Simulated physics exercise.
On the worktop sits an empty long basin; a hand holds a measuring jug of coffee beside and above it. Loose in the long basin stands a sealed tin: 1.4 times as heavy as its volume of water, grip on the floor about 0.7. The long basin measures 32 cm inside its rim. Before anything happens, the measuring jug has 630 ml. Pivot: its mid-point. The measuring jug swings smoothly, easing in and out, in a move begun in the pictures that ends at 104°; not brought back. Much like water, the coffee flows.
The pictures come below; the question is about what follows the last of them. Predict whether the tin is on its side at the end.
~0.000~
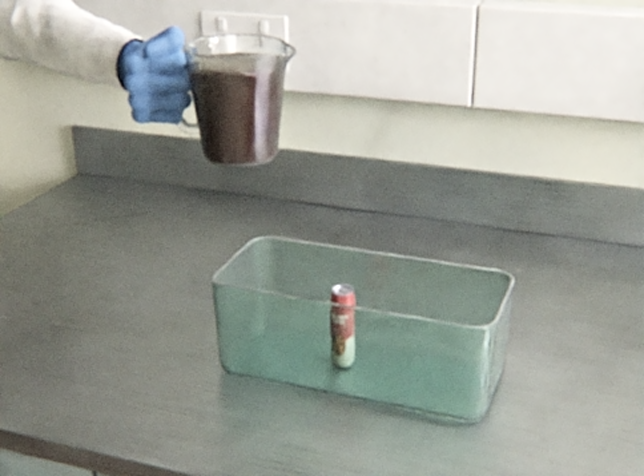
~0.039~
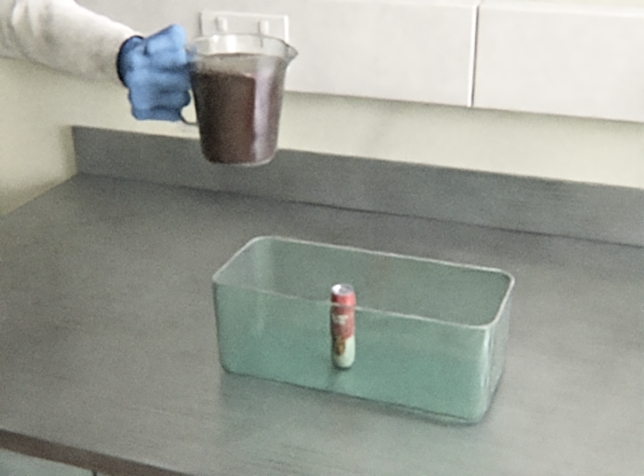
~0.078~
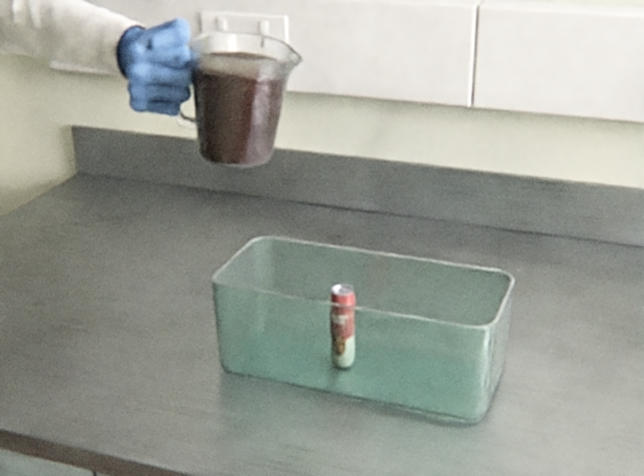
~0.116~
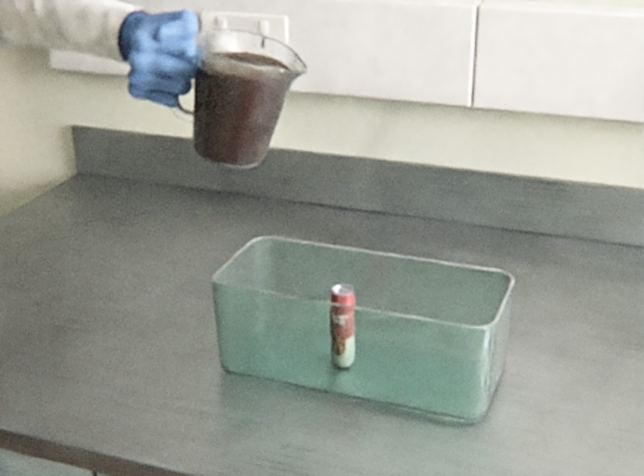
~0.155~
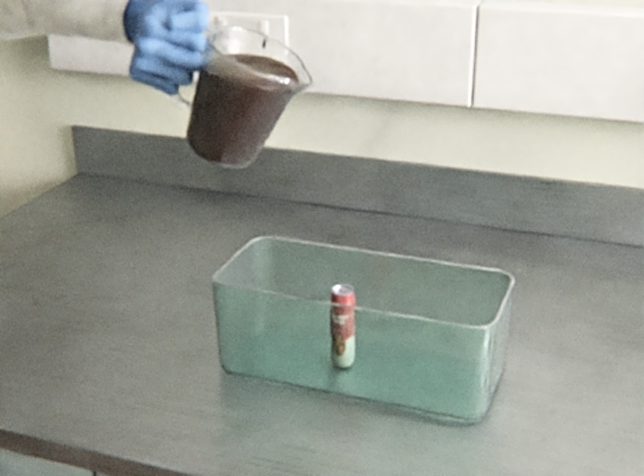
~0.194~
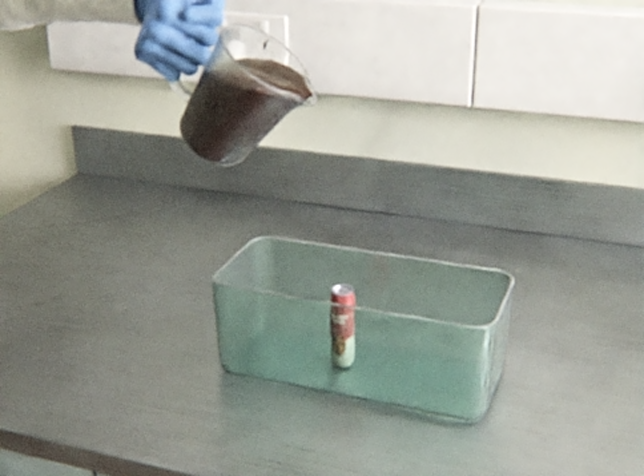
It survives.
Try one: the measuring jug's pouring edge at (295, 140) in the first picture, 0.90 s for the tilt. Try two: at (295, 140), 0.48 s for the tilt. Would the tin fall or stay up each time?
Trial 1 - tin tips; trial 2 - tin tips.
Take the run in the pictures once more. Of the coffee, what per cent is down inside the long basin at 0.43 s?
The basin holds roughly 12 in a hundred parts at that moment.
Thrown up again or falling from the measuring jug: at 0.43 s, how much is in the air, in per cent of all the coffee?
Around 40 percent.
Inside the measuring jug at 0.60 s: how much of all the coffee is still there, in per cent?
12 %.
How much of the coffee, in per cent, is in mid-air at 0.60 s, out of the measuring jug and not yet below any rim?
Near 24 in a hundred.
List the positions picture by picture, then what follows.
In the first picture, it leans 0°; its right rim is at (295, 52); the coffee meets the walls at (198, 59) and (282, 65); the long basin's rim runs from (233, 259) to (504, 301); the tin's top is at (343, 293).
In the second picture, it leans 2°; its right rim is at (297, 54); the coffee meets the walls at (199, 58) and (283, 66).
In the third picture, it leans 7°; its right rim is at (301, 60); the coffee meets the walls at (201, 55) and (286, 70).
In the fourth picture, it leans 14°; its right rim is at (307, 71); the coffee meets the walls at (206, 54) and (292, 73).
In the fifth picture, it leans 25°; its right rim is at (312, 85); the coffee meets the walls at (208, 69) and (300, 79).
In the sixth picture, it leans 37°; its right rim is at (315, 102); the coffee meets the walls at (203, 83) and (306, 88).
Then, 0.43 s in, the tilt is 101° and 48 per cent is still to pour; the tin stands where it began.
Then, 0.60 s in, the tilt is 104° and 11 per cent is still to pour; the tin stands where it began.
Then, 0.78 s in, the tilt is 104° and 1 per cent is still to pour; the tin stands where it began.
Then, 0.98 s in, the tilt is 104° and 0 per cent is still to pour; the tin stands where it began.
Finally, the tin stands where it began.
